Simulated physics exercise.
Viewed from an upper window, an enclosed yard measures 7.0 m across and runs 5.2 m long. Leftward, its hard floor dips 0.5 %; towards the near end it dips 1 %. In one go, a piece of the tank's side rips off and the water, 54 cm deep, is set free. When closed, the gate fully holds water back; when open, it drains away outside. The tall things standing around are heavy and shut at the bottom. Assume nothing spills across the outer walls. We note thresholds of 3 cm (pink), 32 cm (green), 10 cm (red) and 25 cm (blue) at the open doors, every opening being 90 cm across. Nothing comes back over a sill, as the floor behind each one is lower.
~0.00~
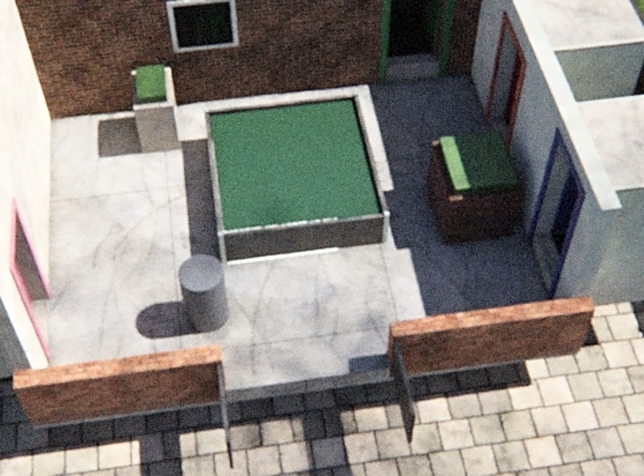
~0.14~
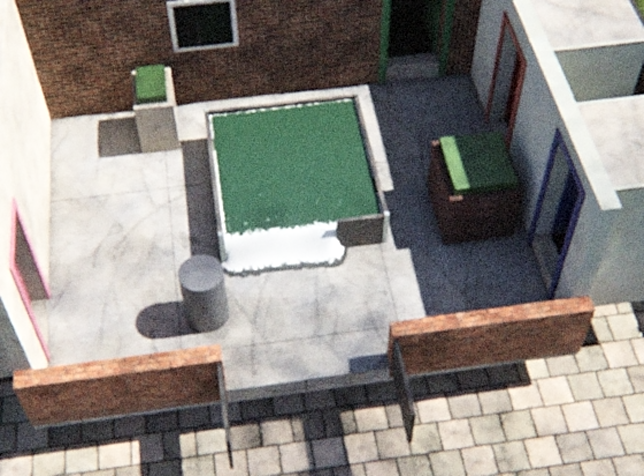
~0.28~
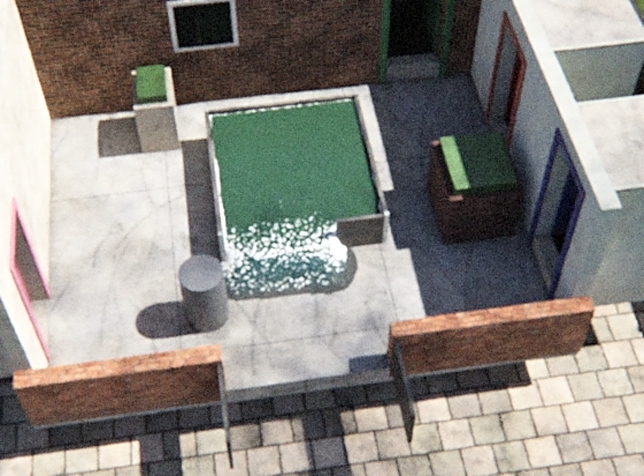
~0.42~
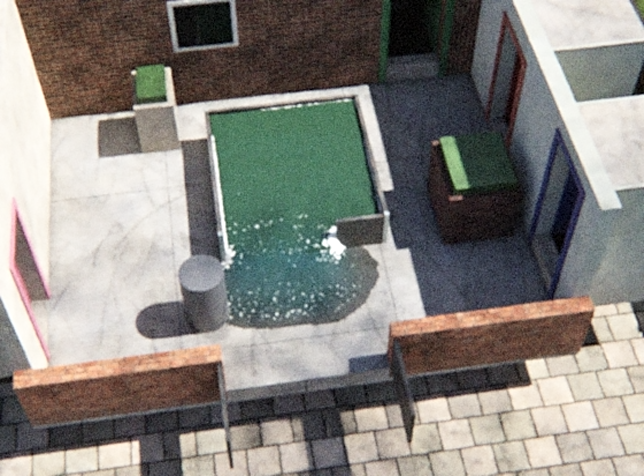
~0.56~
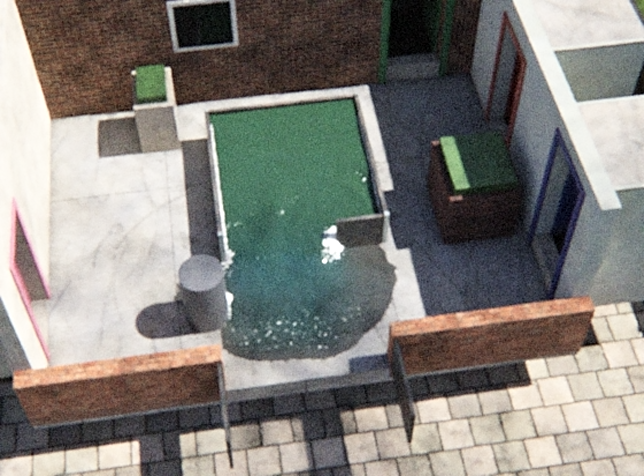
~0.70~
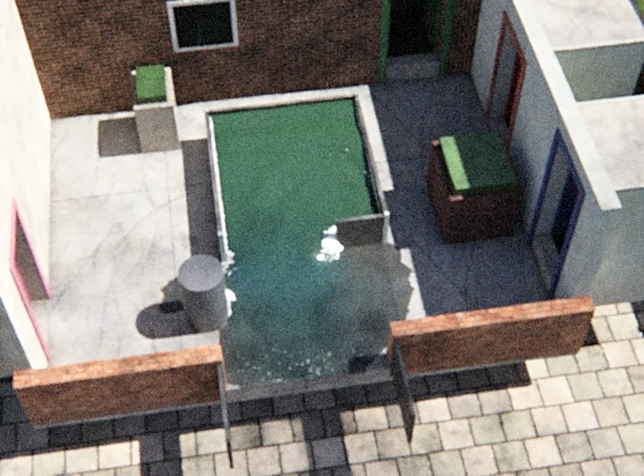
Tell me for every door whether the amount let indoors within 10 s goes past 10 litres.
In the end the pink door lets in more than the cap; the green door lets in less than the cap; the red door lets in less than the cap; the blue door lets in less than the cap.
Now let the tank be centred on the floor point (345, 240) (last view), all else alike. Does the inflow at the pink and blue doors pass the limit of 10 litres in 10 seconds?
Relative to the limit, pink is within it and blue is within it.
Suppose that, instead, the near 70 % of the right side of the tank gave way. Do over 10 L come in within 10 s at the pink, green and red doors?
Then it goes pink too high, green fine, red too high.
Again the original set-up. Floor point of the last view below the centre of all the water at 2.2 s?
(286, 230).
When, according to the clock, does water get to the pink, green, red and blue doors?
Arrival: Pink 2.0 s, green not in the 10 s, red not within the 10 s, blue 3.0 s.
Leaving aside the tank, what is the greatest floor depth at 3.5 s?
About 20 cm at most.
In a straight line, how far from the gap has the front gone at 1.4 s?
Roughly 3.0 m.
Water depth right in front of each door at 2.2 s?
Pink 3 cm, green 0 cm, red 0 cm, blue 0 cm.
After 1.4 s water covers 20 % of the floor and is deepest (32 cm) near (217, 297); pink door not reached, green door not reached, red door not reached, blue door not reached.
After 2.2 s water covers 30 % of the floor and is deepest (32 cm) near (230, 295); pink door 3 cm at the sill, 0 L in, green door not reached, red door not reached, blue door not reached.
After 3.5 s water covers 40 % of the floor and is deepest (20 cm) near (230, 295); pink door 9 cm at the sill, 16 L in, green door not reached, red door not reached, blue door 4 cm at the sill, 0 L in.
After 6.0 s water covers 50 % of the floor and is deepest (12 cm) near (230, 295); pink door 6 cm at the sill, 51 L in, green door not reached, red door not reached, blue door 3 cm at the sill, 0 L in.
After 10.0 s water covers 65 % of the floor and is deepest (6 cm) near (230, 295); pink door 5 cm at the sill, 65 L in, green door not reached, red door not reached, blue door 2 cm at the sill, 0 L in.
